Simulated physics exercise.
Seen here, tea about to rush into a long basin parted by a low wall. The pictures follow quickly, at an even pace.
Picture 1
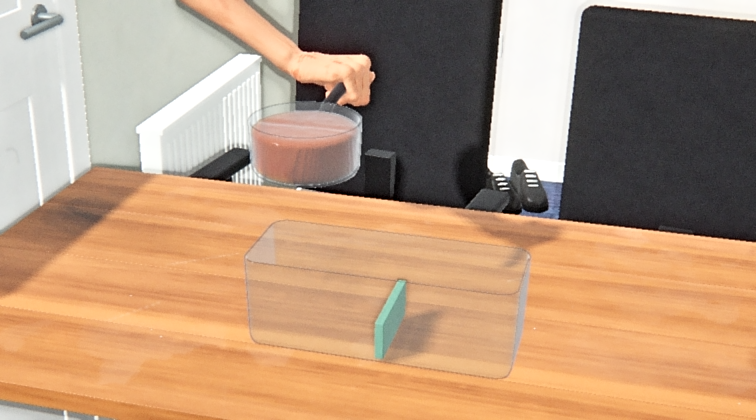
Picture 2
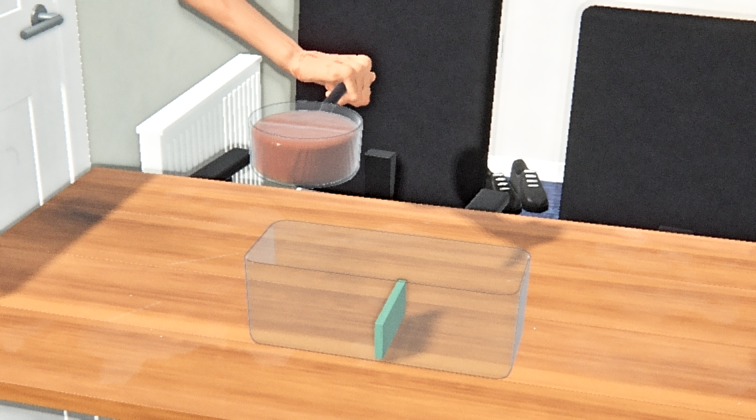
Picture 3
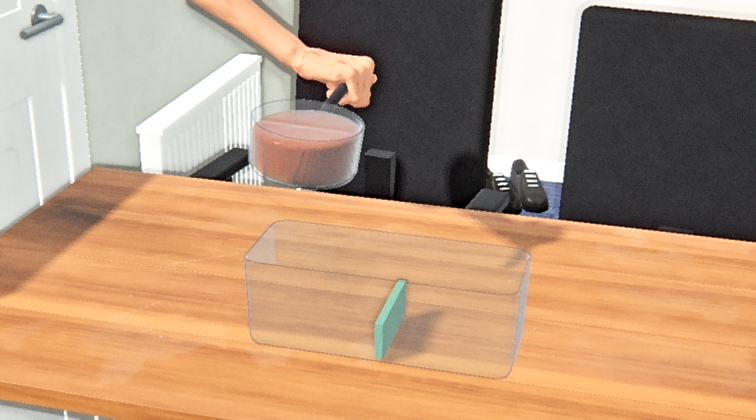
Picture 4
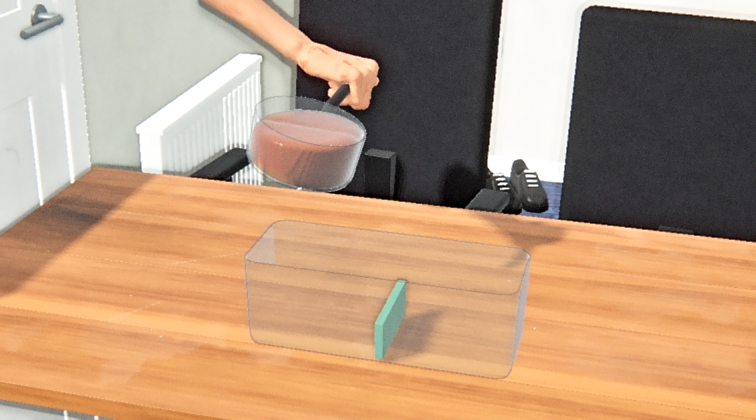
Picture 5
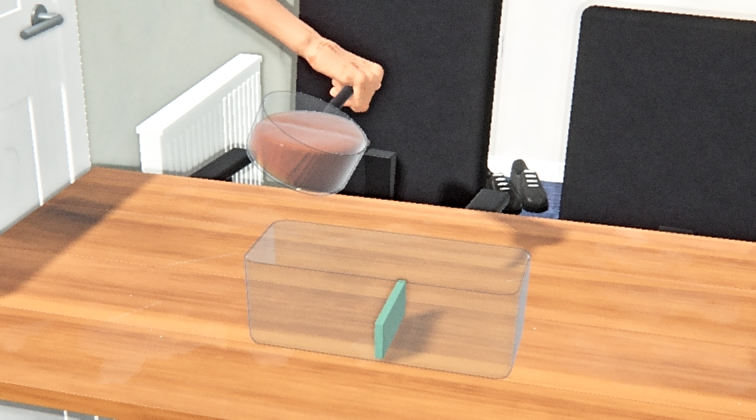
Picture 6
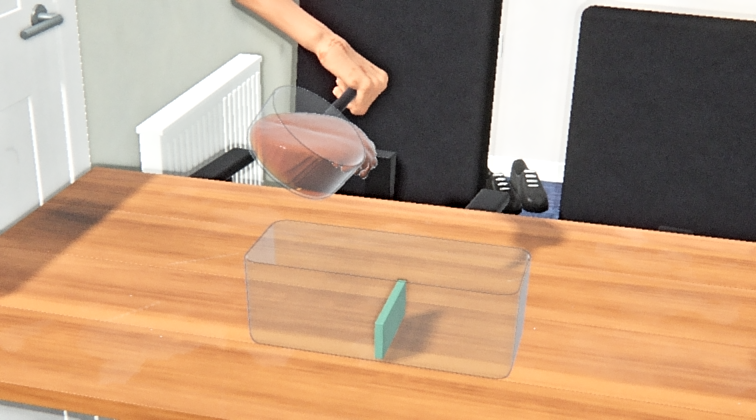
A hand tilts a clear pot of reddish-brown liquid rightward above a clear divided basin.
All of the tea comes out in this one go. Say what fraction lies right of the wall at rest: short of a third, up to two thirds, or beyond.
The share right of the wall is from a third to two thirds.
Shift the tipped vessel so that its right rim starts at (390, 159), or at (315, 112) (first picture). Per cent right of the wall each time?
In turn 75 and 10 in a hundred.
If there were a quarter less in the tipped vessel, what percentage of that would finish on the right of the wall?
About 40 per cent.
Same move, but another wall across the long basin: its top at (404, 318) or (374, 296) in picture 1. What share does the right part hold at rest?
In turn 40 and 70 in a hundred.
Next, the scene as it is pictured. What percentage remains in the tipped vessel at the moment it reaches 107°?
It comes to 15 per cent or so.
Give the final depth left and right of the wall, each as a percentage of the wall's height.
Near 30 on the left, 40 on the right.
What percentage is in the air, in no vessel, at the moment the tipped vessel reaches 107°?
Some 40 per cent.
A moment on, the tilt is 107° and 13 per cent is still to pour, 9 is left of the wall and 41 right of it.
Next, the tilt is 120° and 1 per cent is still to pour, 42 is left of the wall and 51 right of it.
Then the tilt is 120° and 0 per cent is still to pour, 47 is left of the wall and 50 right of it.
Later the tilt is 120° and 0 per cent is still to pour, 48 is left of the wall and 51 right of it.
In the end 48 per cent lies left of the wall, 51 right of it and 2 outside.
